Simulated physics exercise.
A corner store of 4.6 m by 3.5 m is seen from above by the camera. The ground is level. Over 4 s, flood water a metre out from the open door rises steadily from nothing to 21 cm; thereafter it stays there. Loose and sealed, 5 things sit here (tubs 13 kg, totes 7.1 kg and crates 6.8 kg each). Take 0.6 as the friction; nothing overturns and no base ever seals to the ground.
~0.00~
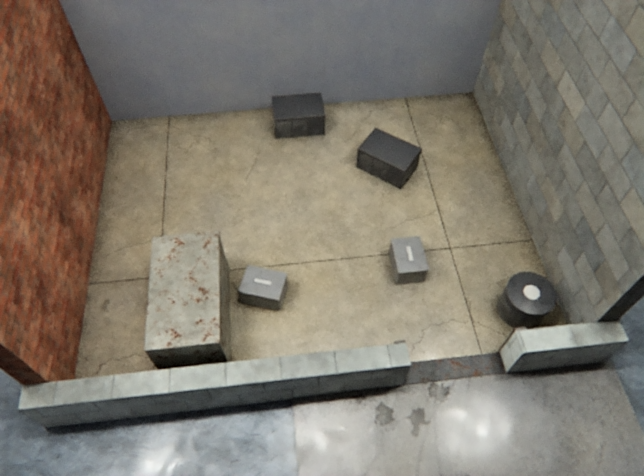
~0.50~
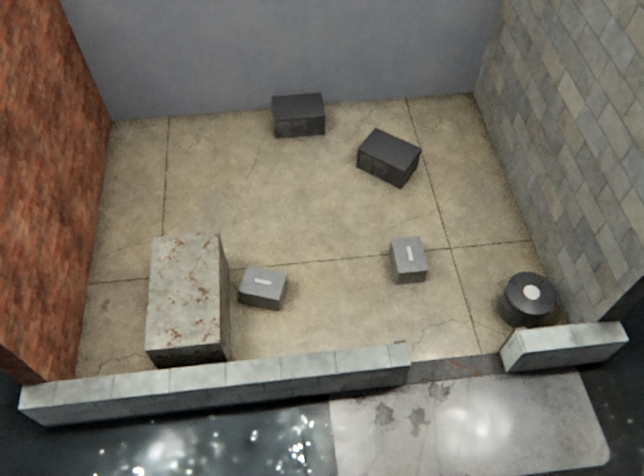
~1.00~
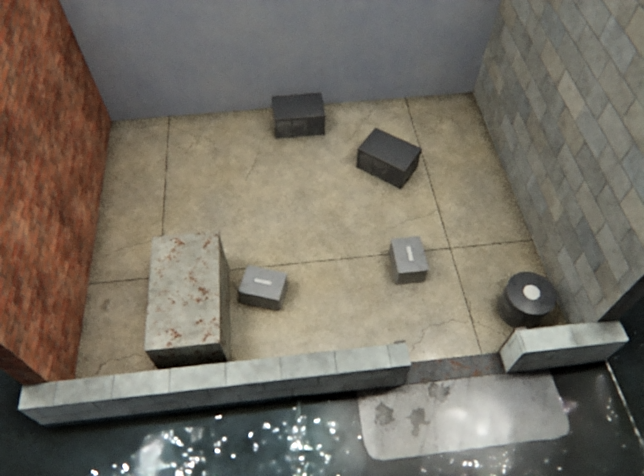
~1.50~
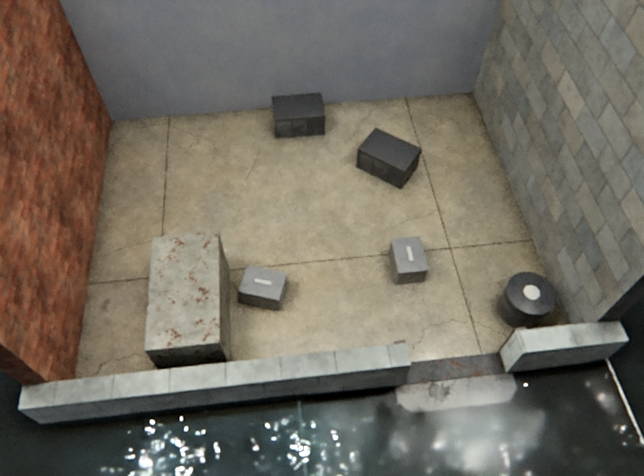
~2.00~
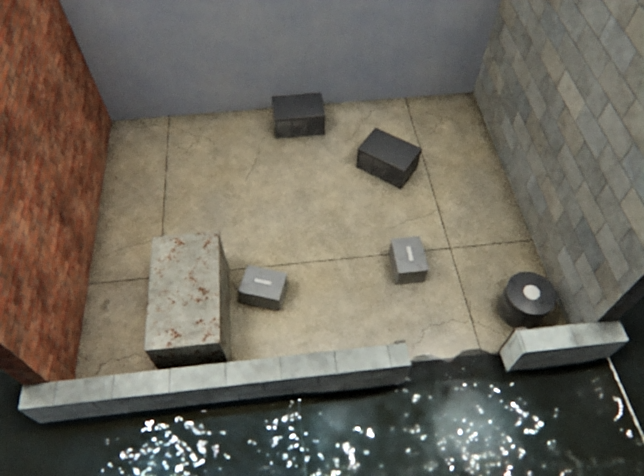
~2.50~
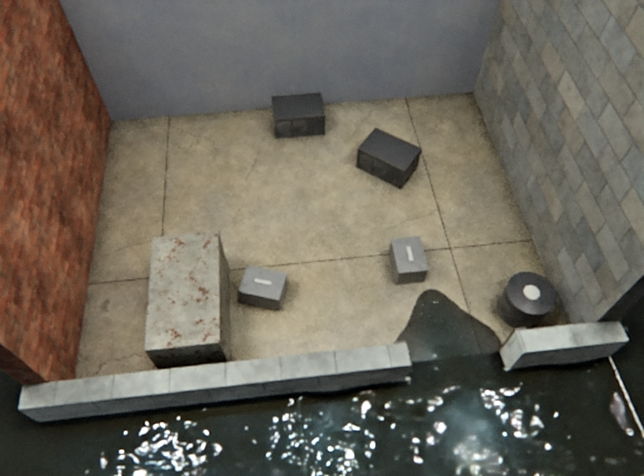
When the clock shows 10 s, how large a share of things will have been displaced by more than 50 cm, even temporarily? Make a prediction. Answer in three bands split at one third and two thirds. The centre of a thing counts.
One third to two thirds.
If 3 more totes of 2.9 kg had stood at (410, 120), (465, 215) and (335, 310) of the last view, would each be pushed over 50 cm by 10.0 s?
Note: Item 1 above threshold; item 2 above threshold; item 3 below threshold.
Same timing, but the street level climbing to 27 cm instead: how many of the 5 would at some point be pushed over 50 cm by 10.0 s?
The count would be 3.
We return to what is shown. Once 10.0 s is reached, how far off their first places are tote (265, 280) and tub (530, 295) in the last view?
First 0 cm, then 0 cm.
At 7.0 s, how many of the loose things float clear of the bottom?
At that time, 2.
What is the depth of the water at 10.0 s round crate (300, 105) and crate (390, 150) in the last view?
About 10 and 7 cm.
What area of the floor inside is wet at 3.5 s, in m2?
Around 2.5 m2 of it.
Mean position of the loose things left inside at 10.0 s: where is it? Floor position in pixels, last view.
They average out to somewhere around (256, 202).
After 3.5 s 0 of 5 are over 50 cm from their spots; 0 afloat.
After 4.5 s 0 of 5 are over 50 cm from their spots; 0 afloat.
After 7.0 s 2 of 5 are over 50 cm from their spots; 2 afloat.
After 10.0 s 3 of 5 are over 50 cm from their spots, and 3 have been at some point; 3 afloat.
